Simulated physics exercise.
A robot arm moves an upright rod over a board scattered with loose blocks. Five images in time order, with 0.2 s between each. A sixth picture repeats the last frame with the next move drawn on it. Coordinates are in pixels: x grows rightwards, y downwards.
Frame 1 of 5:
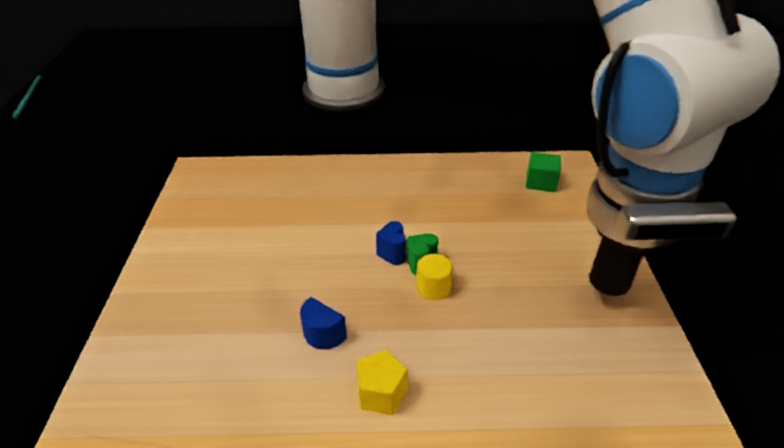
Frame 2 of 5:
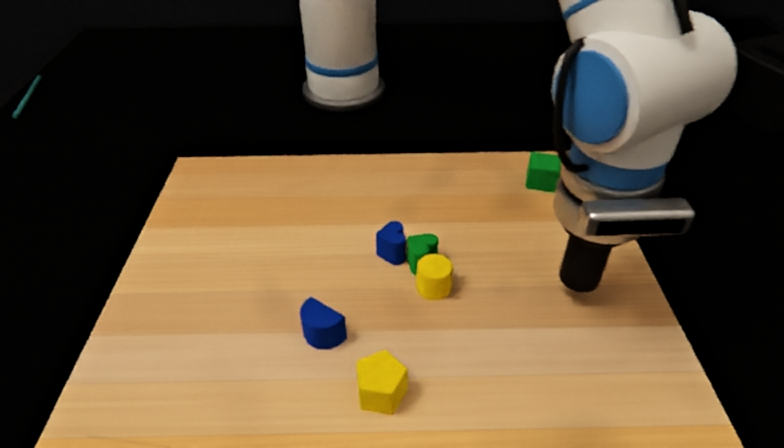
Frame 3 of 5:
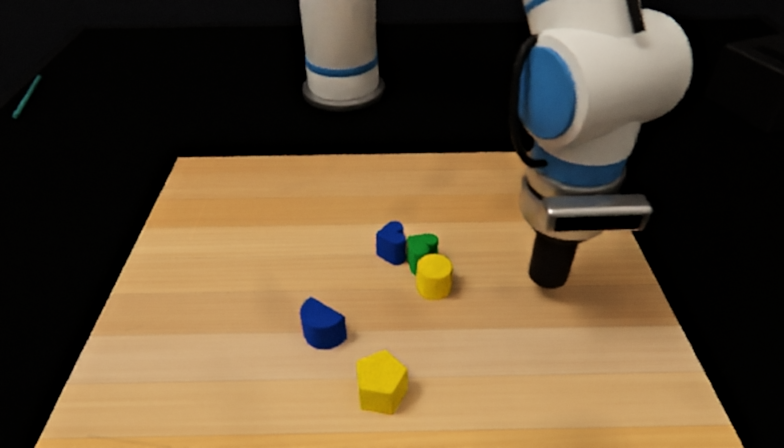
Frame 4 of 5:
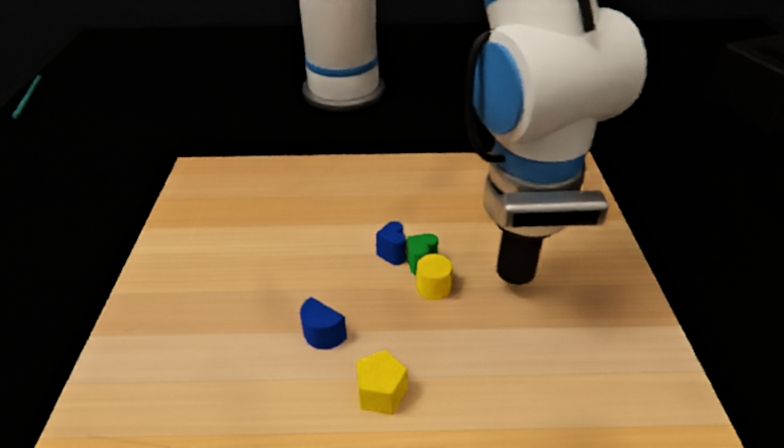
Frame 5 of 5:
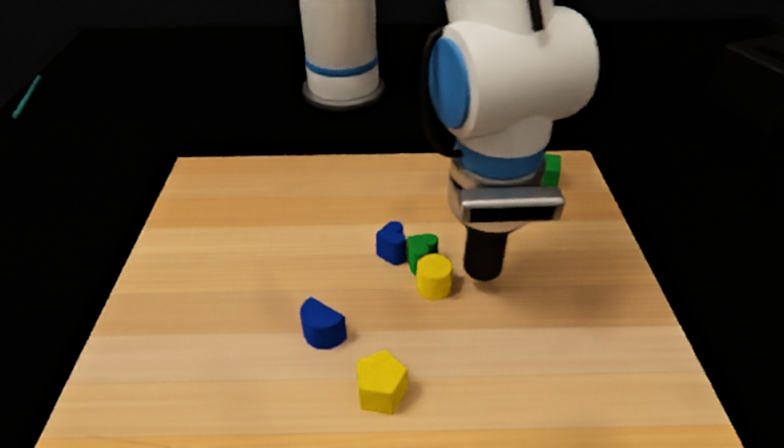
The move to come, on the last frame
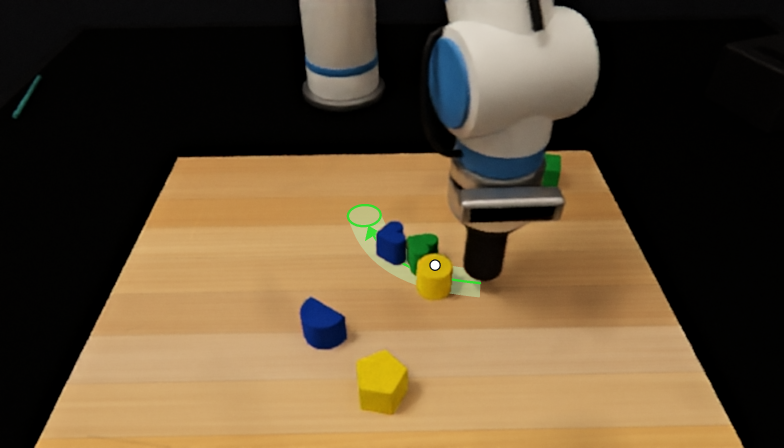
On a wooden board with scattered blue, green and yellow blocks, a robot arm slides its upright black rod steadily left.
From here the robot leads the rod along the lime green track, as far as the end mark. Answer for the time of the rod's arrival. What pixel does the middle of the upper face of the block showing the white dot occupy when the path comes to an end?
My best guess is (389, 267).
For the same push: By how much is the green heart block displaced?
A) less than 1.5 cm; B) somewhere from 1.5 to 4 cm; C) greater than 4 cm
C: Greater than 4 cm.
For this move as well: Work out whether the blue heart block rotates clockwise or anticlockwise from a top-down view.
From overhead, anticlockwise.
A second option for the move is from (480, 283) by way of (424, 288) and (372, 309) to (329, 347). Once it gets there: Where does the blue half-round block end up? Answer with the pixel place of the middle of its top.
My prediction: (290, 332).
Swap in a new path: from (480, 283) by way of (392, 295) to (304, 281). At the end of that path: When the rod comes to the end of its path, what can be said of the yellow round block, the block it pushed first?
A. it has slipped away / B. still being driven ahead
Letter B.
The drawn path runs from (480, 283) by way of (424, 273) and (382, 247) to (364, 215); the dot is on the yellow round block.
The first path, step by step. One third of the way, rod (424, 257); blue heart block (380, 226); green heart block (405, 234), turned 20° clockwise; yellow round block (396, 267).
Two thirds of the way, rod (382, 232); blue heart block (341, 205); green heart block (365, 211), turned 20° clockwise; yellow round block (389, 267).
At the end, rod (363, 200); blue heart block (318, 189), turned 60° anticlockwise; green heart block (345, 182); yellow round block (389, 267).
